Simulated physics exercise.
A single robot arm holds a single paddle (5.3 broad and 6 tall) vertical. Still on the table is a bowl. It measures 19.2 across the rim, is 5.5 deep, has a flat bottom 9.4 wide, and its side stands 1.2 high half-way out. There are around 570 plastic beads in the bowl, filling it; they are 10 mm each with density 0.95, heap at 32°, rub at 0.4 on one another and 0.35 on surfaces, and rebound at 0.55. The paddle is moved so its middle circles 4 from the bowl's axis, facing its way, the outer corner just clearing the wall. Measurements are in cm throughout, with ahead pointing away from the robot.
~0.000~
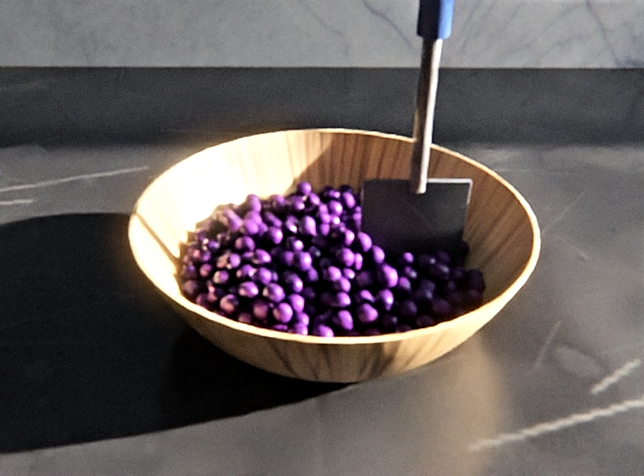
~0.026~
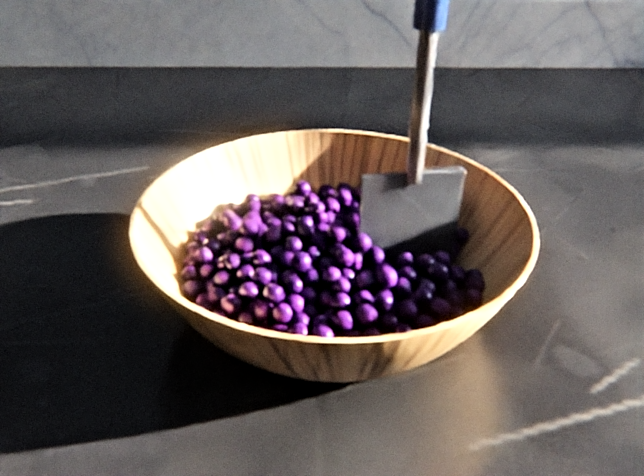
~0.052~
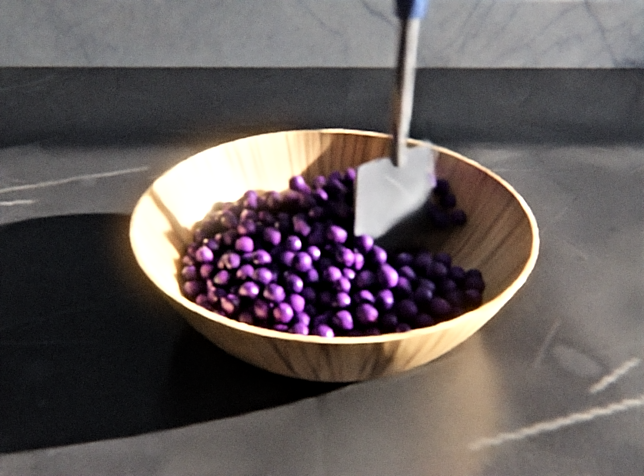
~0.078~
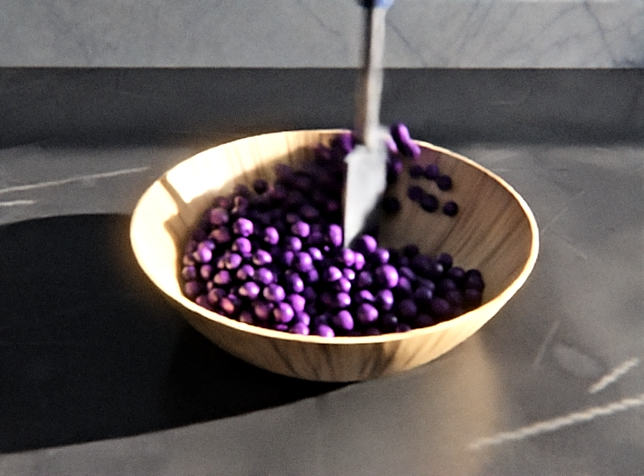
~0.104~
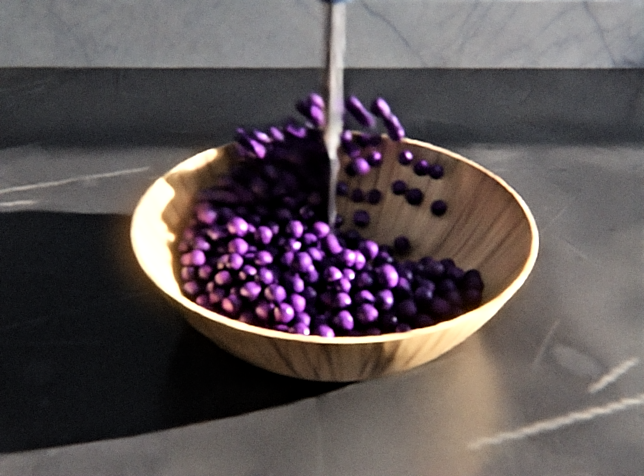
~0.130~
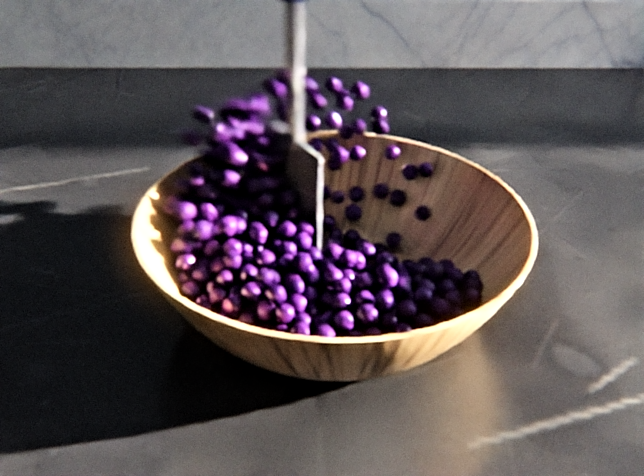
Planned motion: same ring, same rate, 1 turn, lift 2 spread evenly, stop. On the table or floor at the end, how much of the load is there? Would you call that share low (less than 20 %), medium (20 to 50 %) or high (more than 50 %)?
I would call it medium.
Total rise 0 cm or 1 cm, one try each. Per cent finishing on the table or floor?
Near 45 in a hundred, then near 45 in a hundred.
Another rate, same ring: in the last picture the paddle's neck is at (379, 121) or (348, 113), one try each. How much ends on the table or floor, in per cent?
Near 5 per cent for the first, near 20 per cent for the second.
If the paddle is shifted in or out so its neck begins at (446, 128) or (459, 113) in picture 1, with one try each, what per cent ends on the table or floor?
15 and 5 per cent.
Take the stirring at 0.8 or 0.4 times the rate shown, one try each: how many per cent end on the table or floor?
Estimates in order: Near 30 % and near 5 %.
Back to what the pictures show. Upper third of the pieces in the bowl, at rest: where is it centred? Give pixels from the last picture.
About (365, 253).
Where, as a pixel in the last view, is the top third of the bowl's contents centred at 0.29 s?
Top-third centre at approx. (412, 292).
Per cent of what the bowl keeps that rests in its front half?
Estimate: Some 50 %.
After 0.21 s, 207° round, highest piece 12 above the table; 488 in the bowl, 1 on the table or floor, 80 in flight or on the tool.
After 0.29 s, 294° round, highest piece 12 above the table; 424 in the bowl, 40 on the table or floor, 105 in flight or on the tool.
After 0.53 s, 0° round, highest piece 4 above the table; 370 in the bowl, 197 on the table or floor, 2 in flight or on the tool.
After 1.23 s, 0° round, highest piece 4 above the table; 370 in the bowl, 199 on the table or floor.
At rest, 370 in the bowl, 199 on the table or floor. That is 35 % on the table or floor.
